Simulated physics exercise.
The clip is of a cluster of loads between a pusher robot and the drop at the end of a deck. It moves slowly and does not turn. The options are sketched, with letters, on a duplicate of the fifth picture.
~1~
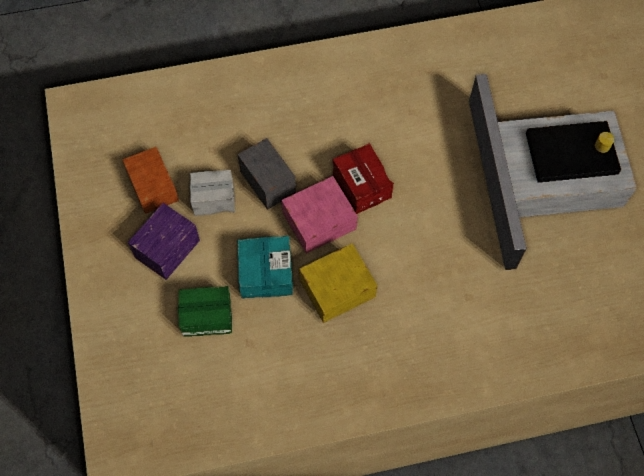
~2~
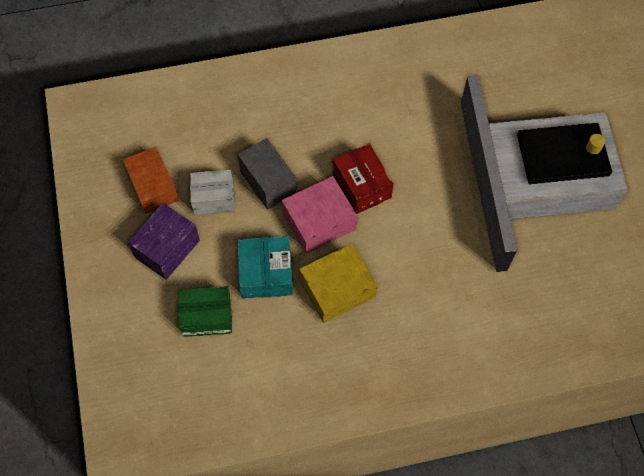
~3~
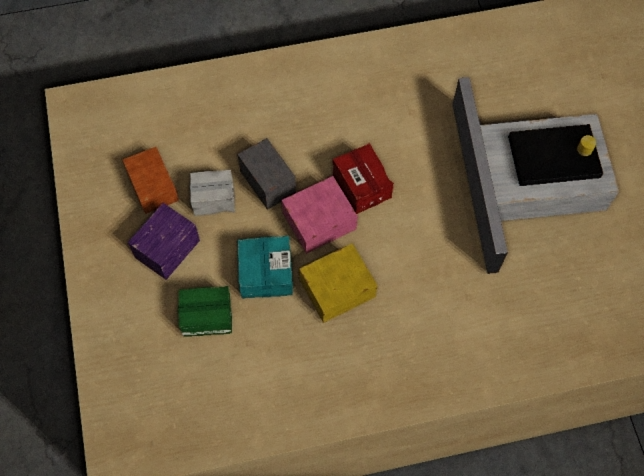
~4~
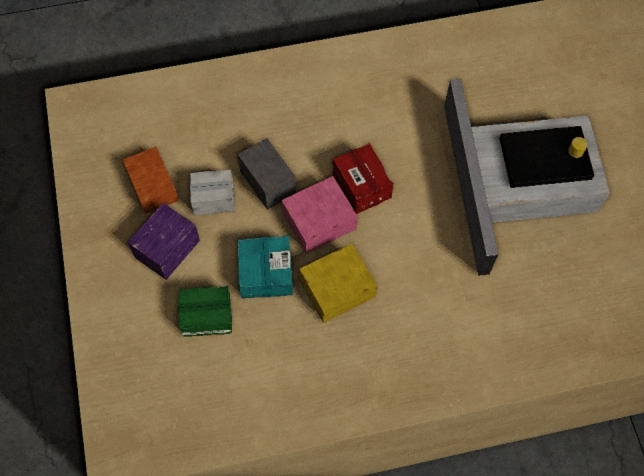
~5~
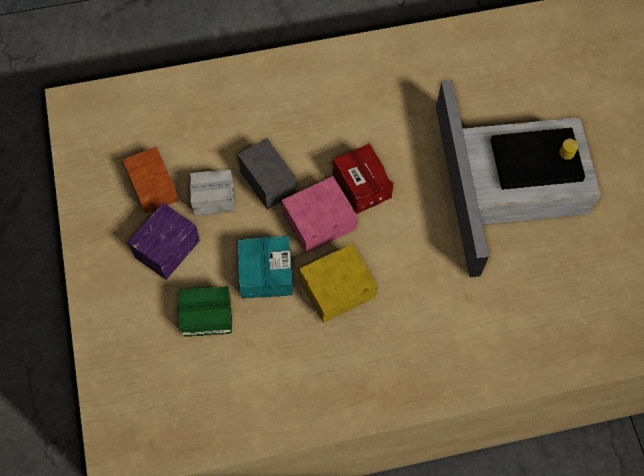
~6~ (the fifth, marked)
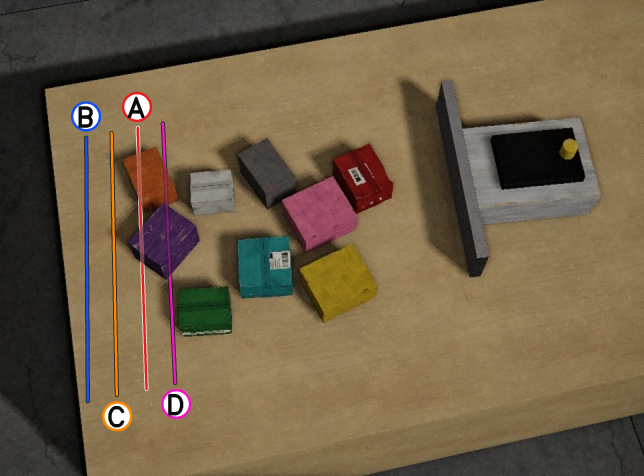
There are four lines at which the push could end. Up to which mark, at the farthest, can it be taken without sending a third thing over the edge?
Stop at D.
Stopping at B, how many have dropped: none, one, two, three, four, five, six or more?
Six or more.
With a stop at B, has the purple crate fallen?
Yes.
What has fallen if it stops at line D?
It is the green box.
On the marked copy, A at (142, 250); B at (87, 260); C at (114, 255); D at (169, 244).
With D. Early on, robot (427, 178); yellow crate (330, 284); turquoise parcel (256, 277).
Further on, robot (321, 199); green box (117, 332); orange crate (120, 176).
At the end, robot (237, 215); green box over the edge; white box (66, 219); one fallen.
As for the rest, A drops four; B drops eight; C drops six.
